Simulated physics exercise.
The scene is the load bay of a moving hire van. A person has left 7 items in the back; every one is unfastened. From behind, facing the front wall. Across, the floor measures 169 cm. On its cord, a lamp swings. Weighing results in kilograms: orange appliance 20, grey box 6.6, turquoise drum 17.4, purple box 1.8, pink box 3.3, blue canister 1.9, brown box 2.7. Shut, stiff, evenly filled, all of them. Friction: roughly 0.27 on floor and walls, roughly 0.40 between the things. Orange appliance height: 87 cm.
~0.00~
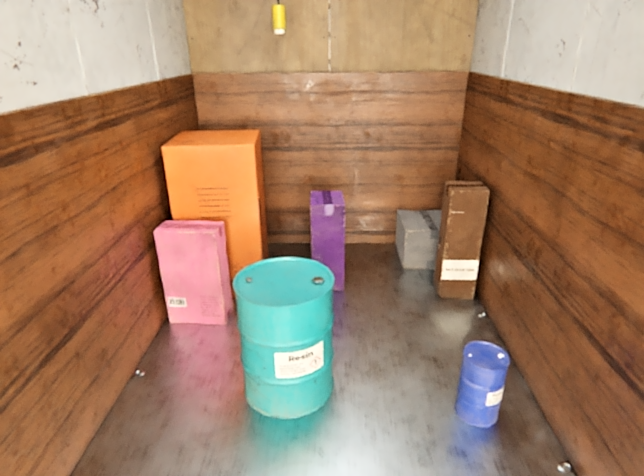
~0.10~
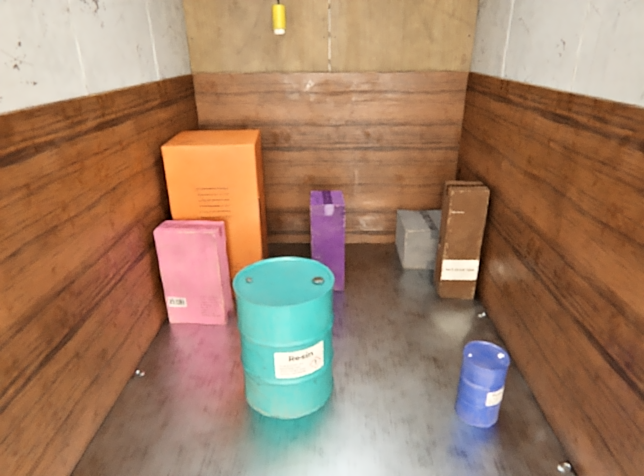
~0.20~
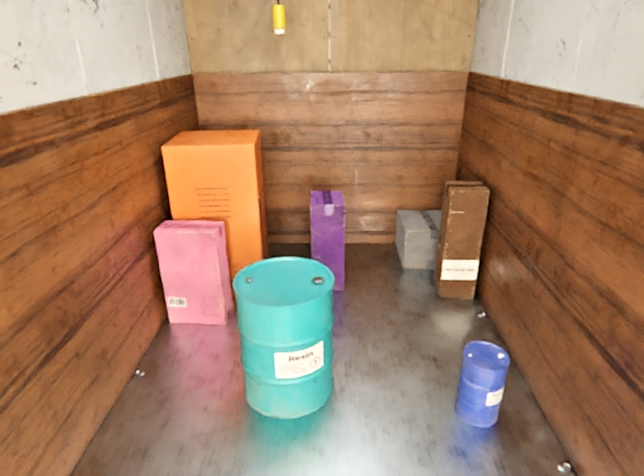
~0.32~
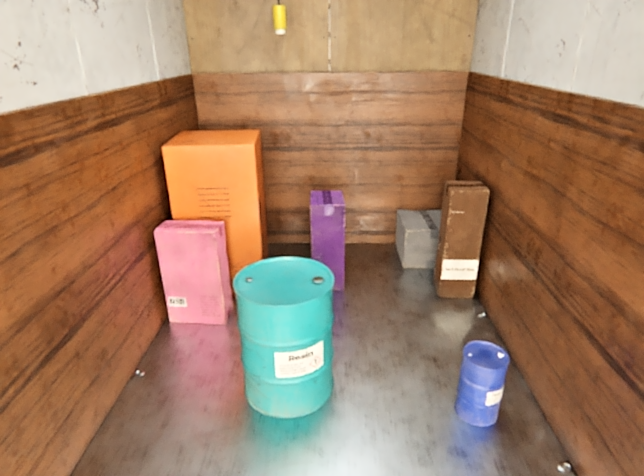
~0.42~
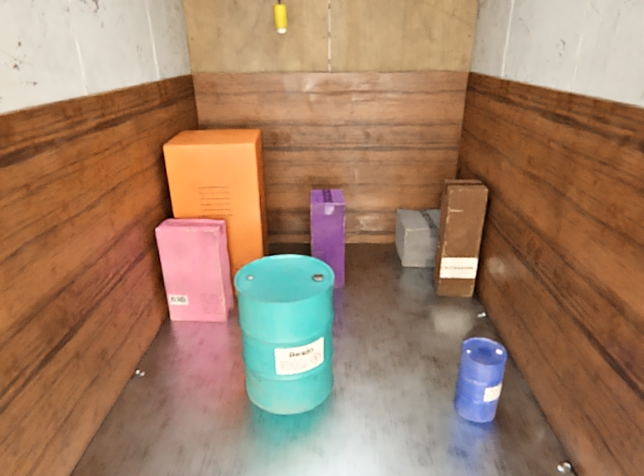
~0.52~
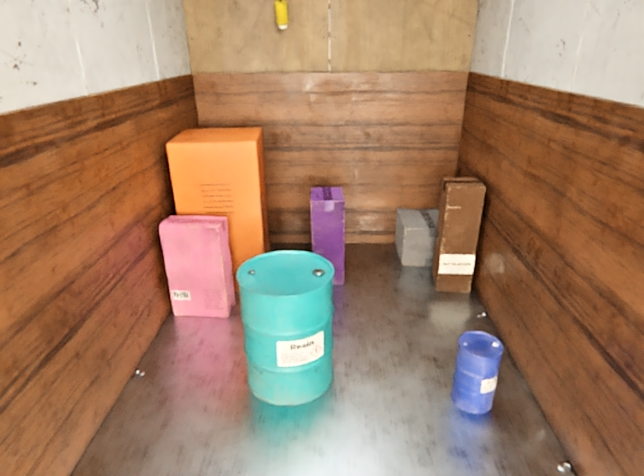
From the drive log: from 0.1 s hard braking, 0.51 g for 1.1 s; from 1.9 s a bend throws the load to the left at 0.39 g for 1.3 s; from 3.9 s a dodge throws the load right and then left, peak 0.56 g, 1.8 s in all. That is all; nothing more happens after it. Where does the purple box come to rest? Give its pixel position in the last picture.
At about (290, 215).
After 0.82 s, push 0.51 g forwards; purple box moved 34 cm near (328, 219); orange appliance moved 35 cm; blue canister moved 33 cm.
After 2.72 s, push 0.39 g left; purple box moved 47 cm near (296, 215); blue canister moved 103 cm; pink box moved 46 cm.
After 4.52 s, push 0.35 g right; purple box moved 45 cm near (302, 215); brown box 51° off upright; turquoise drum moved 96 cm.
After 5.42 s, push 0.35 g left; purple box moved 42 cm near (315, 215); brown box on its side; blue canister moved 99 cm.
In the end (7.1 s), toppled in the back, brown box; not toppled but over 15 cm from the start, orange appliance, grey box, turquoise drum, purple box, pink box and blue canister. In the last view, purple box near (290, 215).
